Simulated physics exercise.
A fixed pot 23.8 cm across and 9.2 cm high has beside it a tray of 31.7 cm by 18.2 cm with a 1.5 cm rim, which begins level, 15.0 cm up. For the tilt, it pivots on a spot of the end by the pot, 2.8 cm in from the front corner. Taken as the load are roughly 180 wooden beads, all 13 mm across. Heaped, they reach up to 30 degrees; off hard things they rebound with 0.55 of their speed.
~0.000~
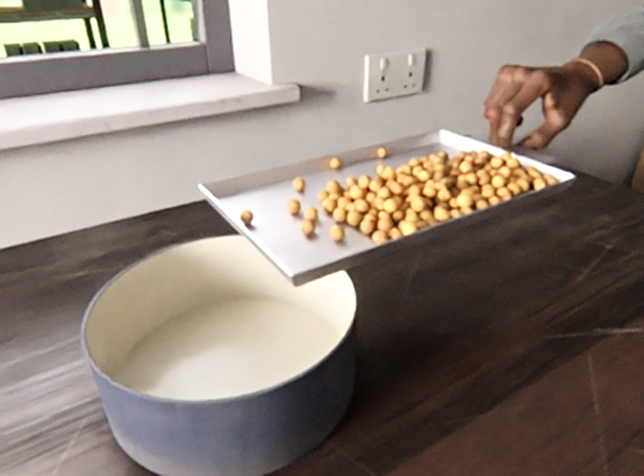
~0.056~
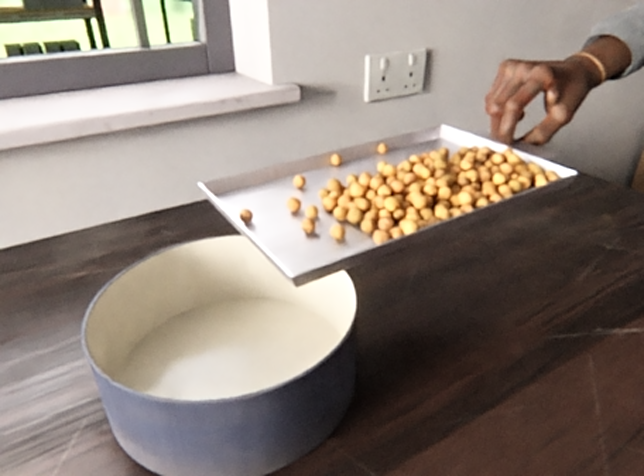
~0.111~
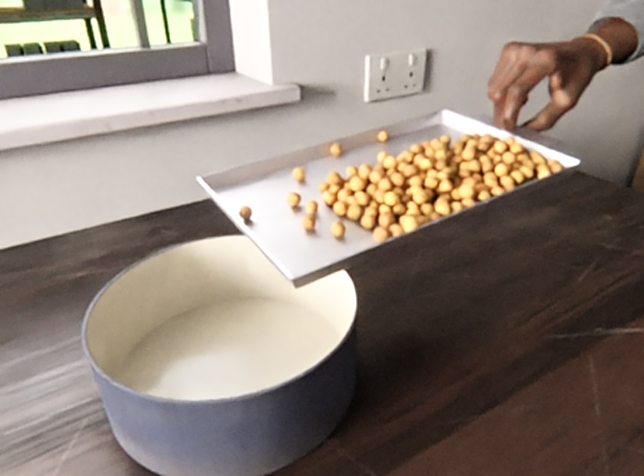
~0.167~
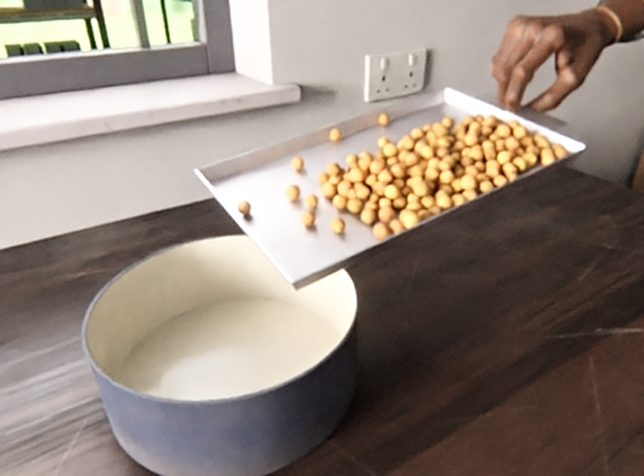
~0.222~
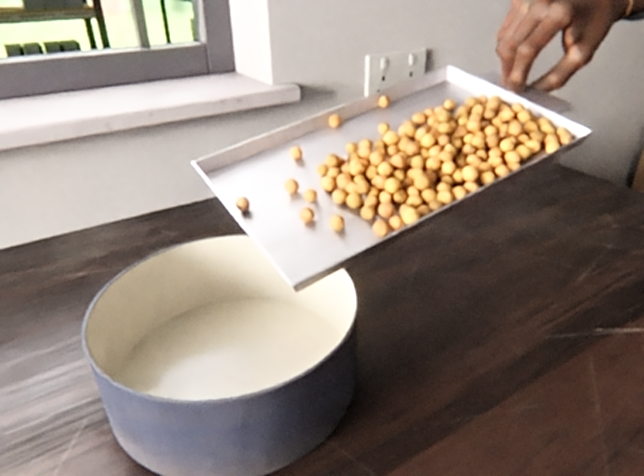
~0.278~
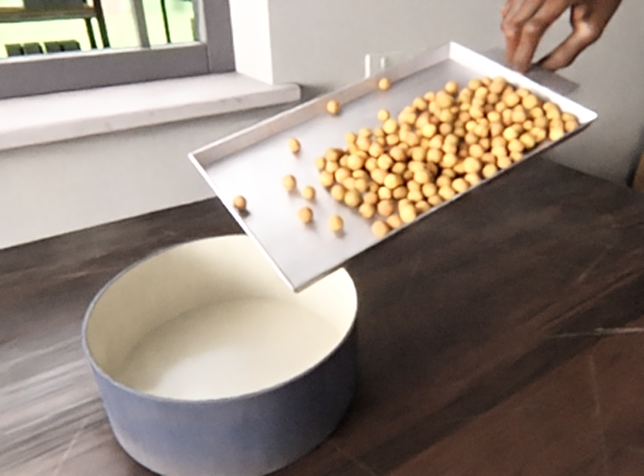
Tray of small round tan balls tilting steadily toward a blue-grey pot as a hand raises its right end.
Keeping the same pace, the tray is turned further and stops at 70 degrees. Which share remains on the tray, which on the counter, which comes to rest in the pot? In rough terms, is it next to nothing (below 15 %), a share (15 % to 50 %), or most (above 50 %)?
Outcome: Tray: I expect only a trickle of the load. Counter: I expect more than half of the load. Pot: I expect a decent chunk of the load.
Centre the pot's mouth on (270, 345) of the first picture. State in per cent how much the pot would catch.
About 90 per cent.
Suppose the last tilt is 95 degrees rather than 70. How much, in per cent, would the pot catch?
Roughly 40 %.
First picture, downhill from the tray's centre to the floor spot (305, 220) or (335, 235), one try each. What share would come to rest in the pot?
Roughly 85 % for the first direction, roughly 70 % for the second.
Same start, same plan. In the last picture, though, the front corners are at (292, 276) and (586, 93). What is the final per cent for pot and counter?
That works out as pot 75 and counter 20.
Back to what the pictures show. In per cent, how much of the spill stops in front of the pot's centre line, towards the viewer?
I'd put it at around 100 per cent.
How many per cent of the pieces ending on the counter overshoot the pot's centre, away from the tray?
About 70 %.
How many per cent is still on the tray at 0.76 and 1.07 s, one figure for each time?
In turn: 80, 20.
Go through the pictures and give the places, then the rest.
The first frame shows tray tilt 0 degrees, front corners at (295, 270) and (569, 176); middle of the pieces at (432, 188); pot at (225, 298).
The second frame shows tray tilt 1 degrees, front corners at (295, 270) and (570, 172); middle of the pieces at (433, 185).
The third frame shows tray tilt 4 degrees, front corners at (295, 272) and (573, 162), lowest corner left front; middle of the pieces at (434, 177).
The fourth frame shows tray tilt 9 degrees, front corners at (295, 275) and (578, 146), lowest corner left front; middle of the pieces at (436, 164).
The fifth frame shows tray tilt 14 degrees, front corners at (294, 278) and (584, 131), lowest corner left front; middle of the pieces at (437, 153).
The sixth frame shows tray tilt 19 degrees, front corners at (294, 281) and (590, 116), lowest corner left front; middle of the pieces at (438, 141); pot at (226, 298). The tray's pace is about 85 degrees a second.
After 0.57 s, tilt 44 degrees; the tray holds 100 %, the pot 0 %.
After 0.76 s, tilt 61 degrees; the tray holds 80 %, the pot 5 %.
Then, at 1.07 s, tilt 70 degrees; the tray holds 20 %, the pot 25 %.
In the end, at 2.4 s, tray 5 %, counter 60 %, pot 40 %.
